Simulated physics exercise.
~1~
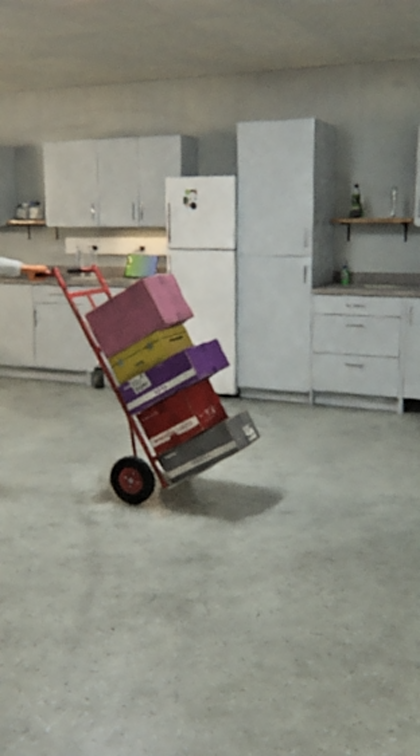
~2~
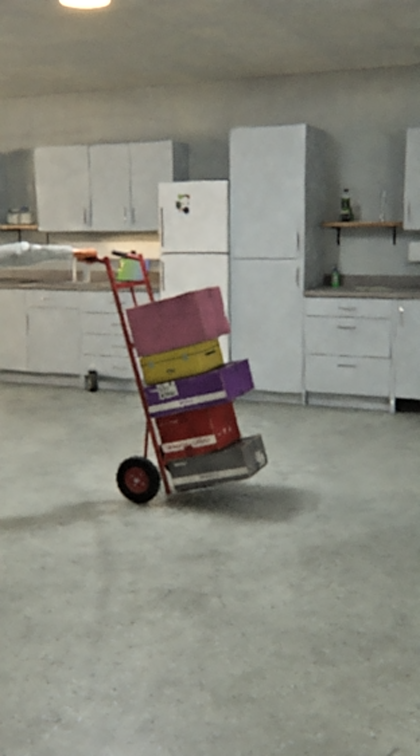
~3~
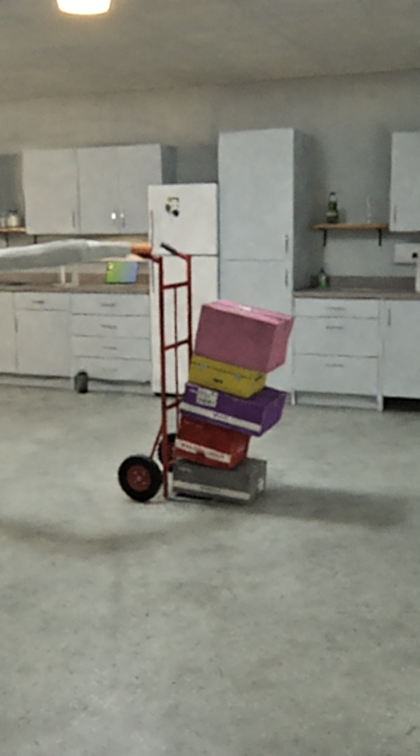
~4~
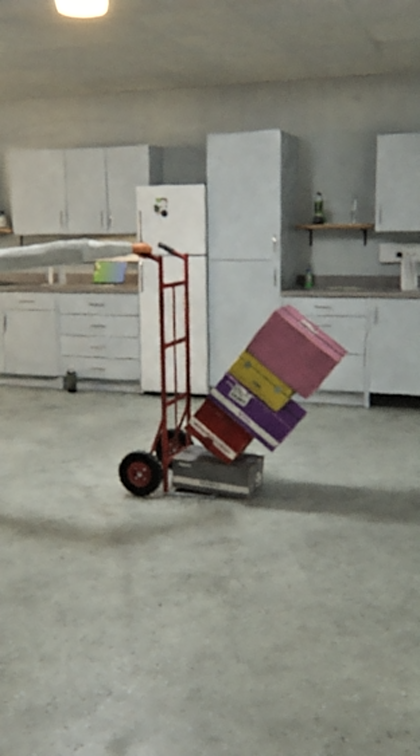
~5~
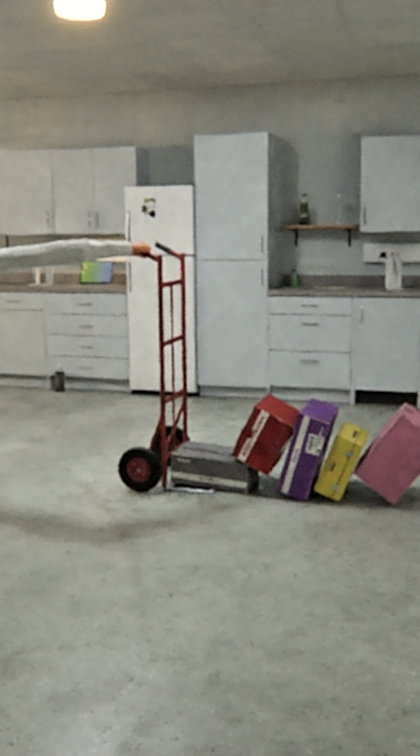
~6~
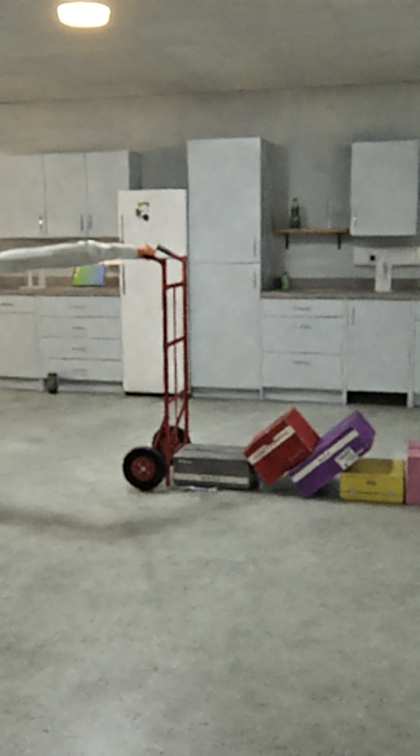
At first, a red hand truck leans back to the left in a grey kitchen, carrying a tilted stack of boxes, with pink on top, then yellow, purple, red and grey. A pale arm at the left grips the handle as the truck swings upright and its plate meets the floor. The truck stops, but the upper boxes keep tipping away to the right. They topple off in a row, the pink one landing farthest away. Finally, yellow and pink rest on the floor, purple and red lie slanted, and grey remains on the plate.
